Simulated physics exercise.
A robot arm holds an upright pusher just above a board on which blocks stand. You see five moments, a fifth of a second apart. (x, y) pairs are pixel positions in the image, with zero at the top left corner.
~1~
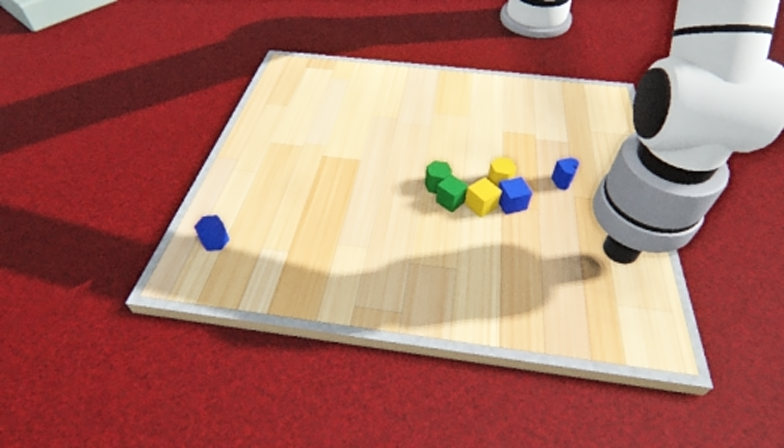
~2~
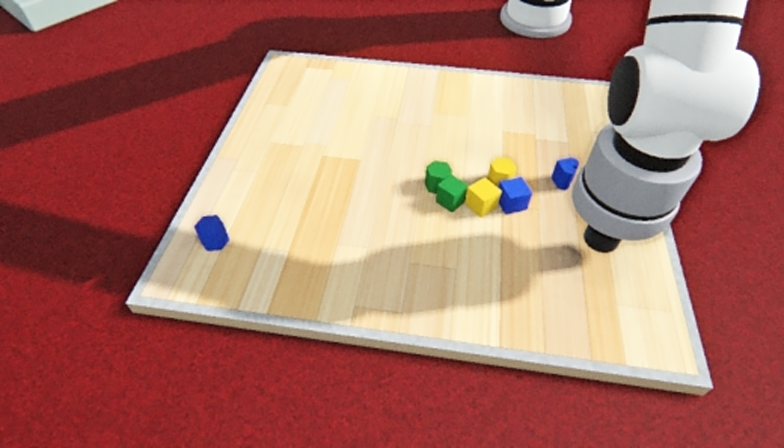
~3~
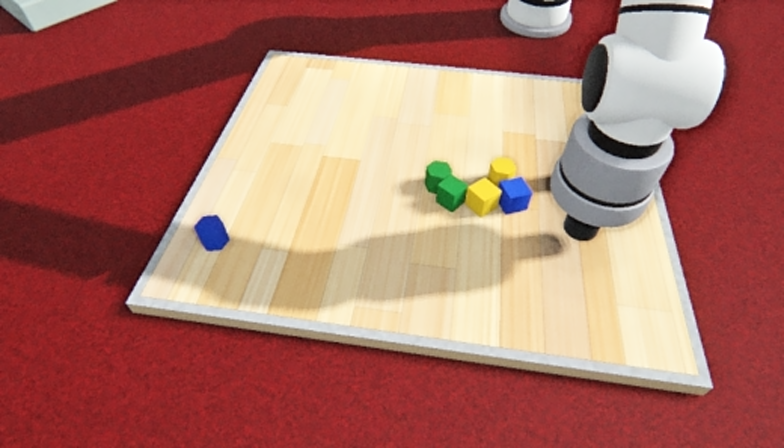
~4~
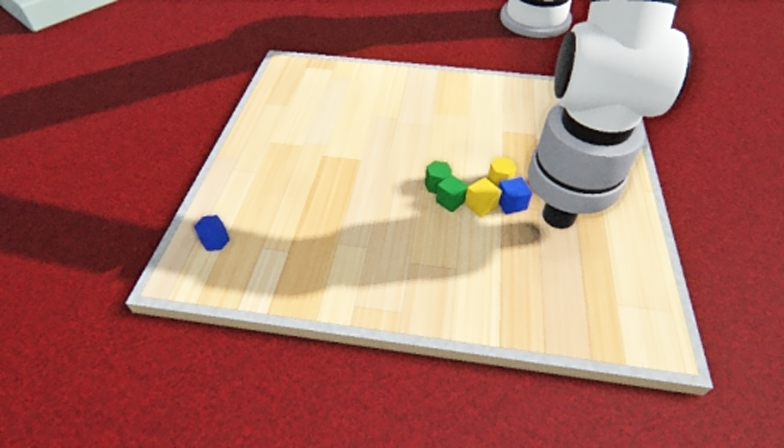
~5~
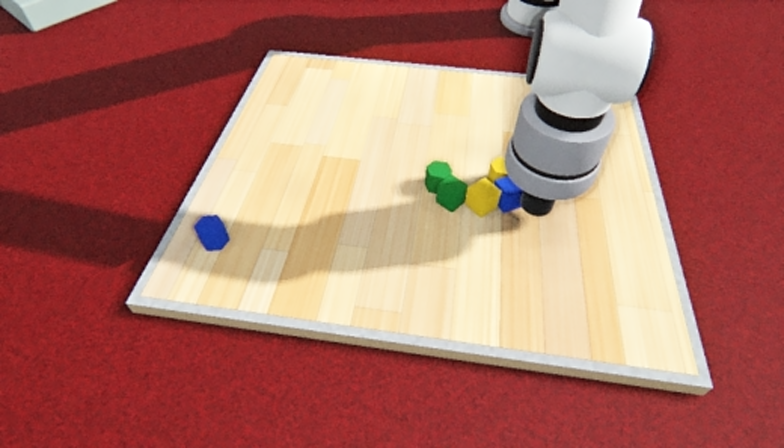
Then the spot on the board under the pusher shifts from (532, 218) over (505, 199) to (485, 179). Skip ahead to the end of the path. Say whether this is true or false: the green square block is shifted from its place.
False - the claim does not hold.
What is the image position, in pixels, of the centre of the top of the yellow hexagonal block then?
It should be at about (485, 144).
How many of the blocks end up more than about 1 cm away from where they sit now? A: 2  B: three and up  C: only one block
My pick is A.
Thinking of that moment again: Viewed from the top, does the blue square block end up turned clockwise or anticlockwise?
It spins anti-clockwise.
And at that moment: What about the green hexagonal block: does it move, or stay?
It will remain on its spot.
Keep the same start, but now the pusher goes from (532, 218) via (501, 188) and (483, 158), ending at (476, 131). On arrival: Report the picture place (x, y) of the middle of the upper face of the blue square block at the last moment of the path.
That would be at about pixel (468, 160).
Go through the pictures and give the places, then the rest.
In the first frame, pusher tip at (620, 252); block tops, green hexagonal block at (439, 169); green square block at (453, 185); yellow square block at (485, 189); yellow hexagonal block at (503, 165); blue square block at (516, 187).
In the second frame, pusher at (600, 241); blocks unchanged.
In the third frame, pusher at (579, 230); blocks unchanged.
In the fourth frame, pusher at (558, 218); blocks unchanged.
In the fifth frame, pusher at (536, 206); green hexagonal block at (439, 169); green square block at (453, 185); yellow square block at (485, 189); yellow hexagonal block at (503, 165); blue square block at (512, 185).
What follows on the original path. Halfway along, pusher at (507, 187); yellow square block at (481, 189); yellow hexagonal block at (488, 152), turned 70° clockwise; blue square block at (484, 169), turned 25° anticlockwise.
At the end, pusher at (487, 167); green hexagonal block in place; green square block in place; yellow square block at (481, 189); yellow hexagonal block at (485, 144), turned 95° clockwise; blue square block at (462, 156), turned 55° anticlockwise.
